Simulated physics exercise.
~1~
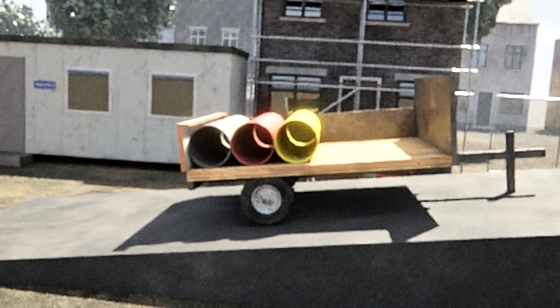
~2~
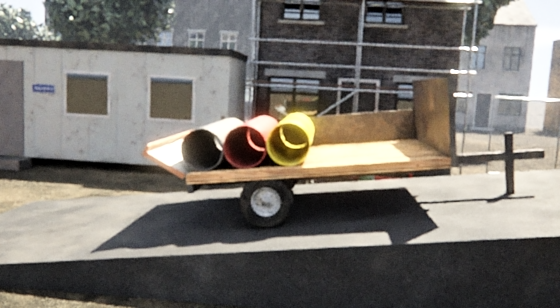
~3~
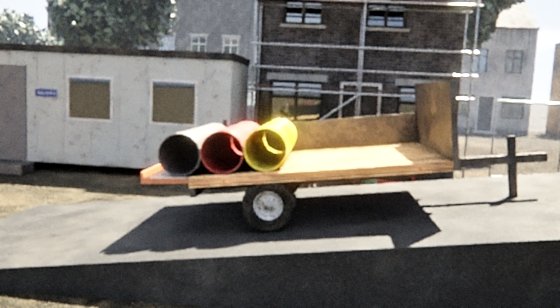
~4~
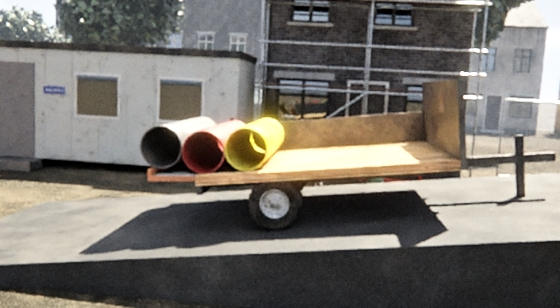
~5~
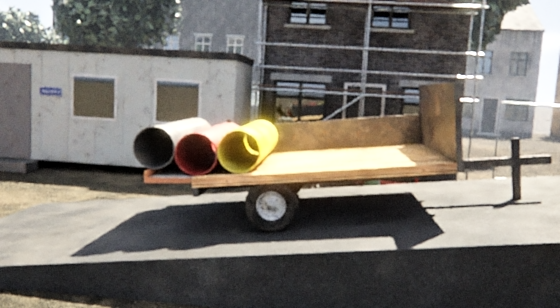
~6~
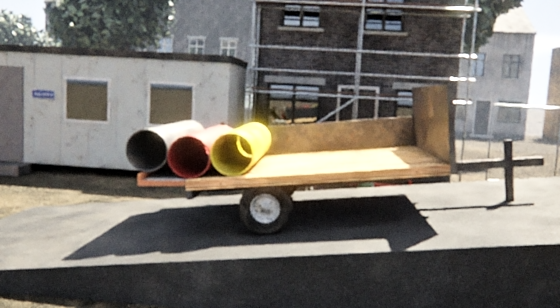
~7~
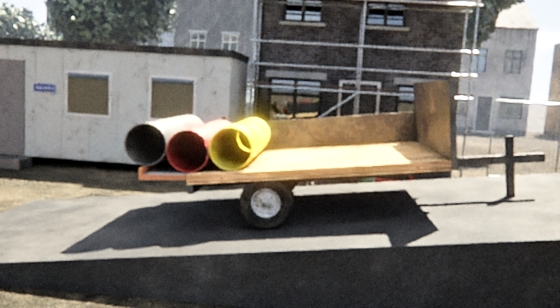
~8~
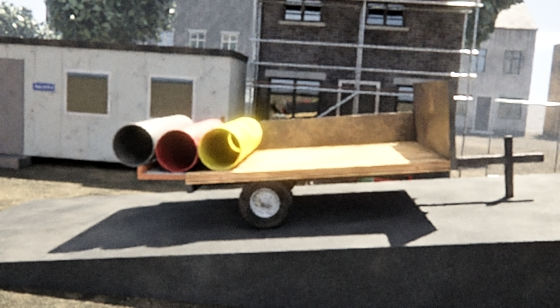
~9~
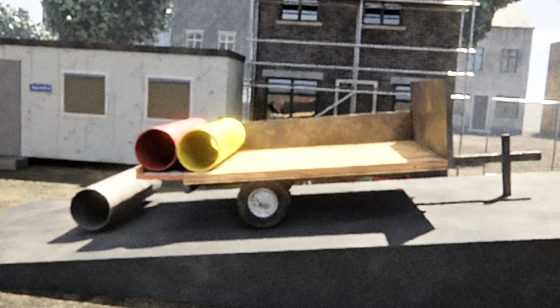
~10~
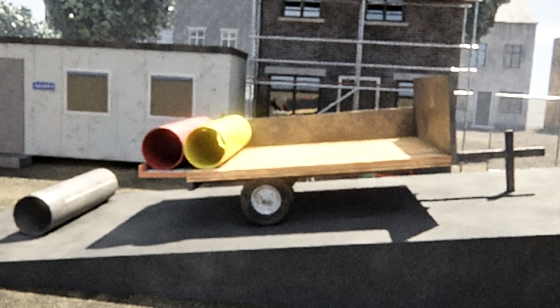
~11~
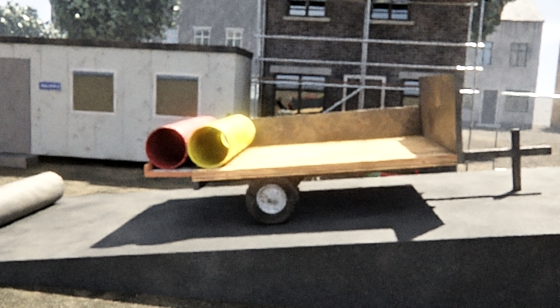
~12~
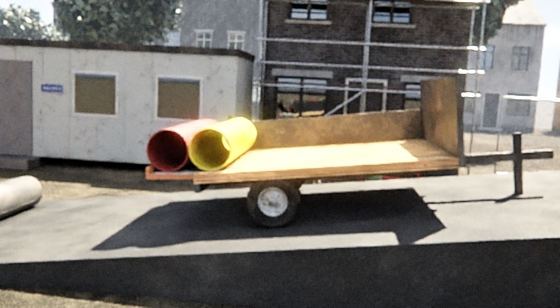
The clip opens on an open-sided trailer parked on a slope, with grey, red and yellow pipes lying side by side against its raised tailgate at the left. The tailgate swings down, and the three pipes roll left together. They slow and nearly stop, with the grey one out by the lowered gate's outer edge. Then they shift left again, and the grey pipe drops off the tail onto the ground and rolls away down the slope. It ends partly out of view at the far left, while the red pipe rests on the lowered gate and the yellow one beside it on the bed.
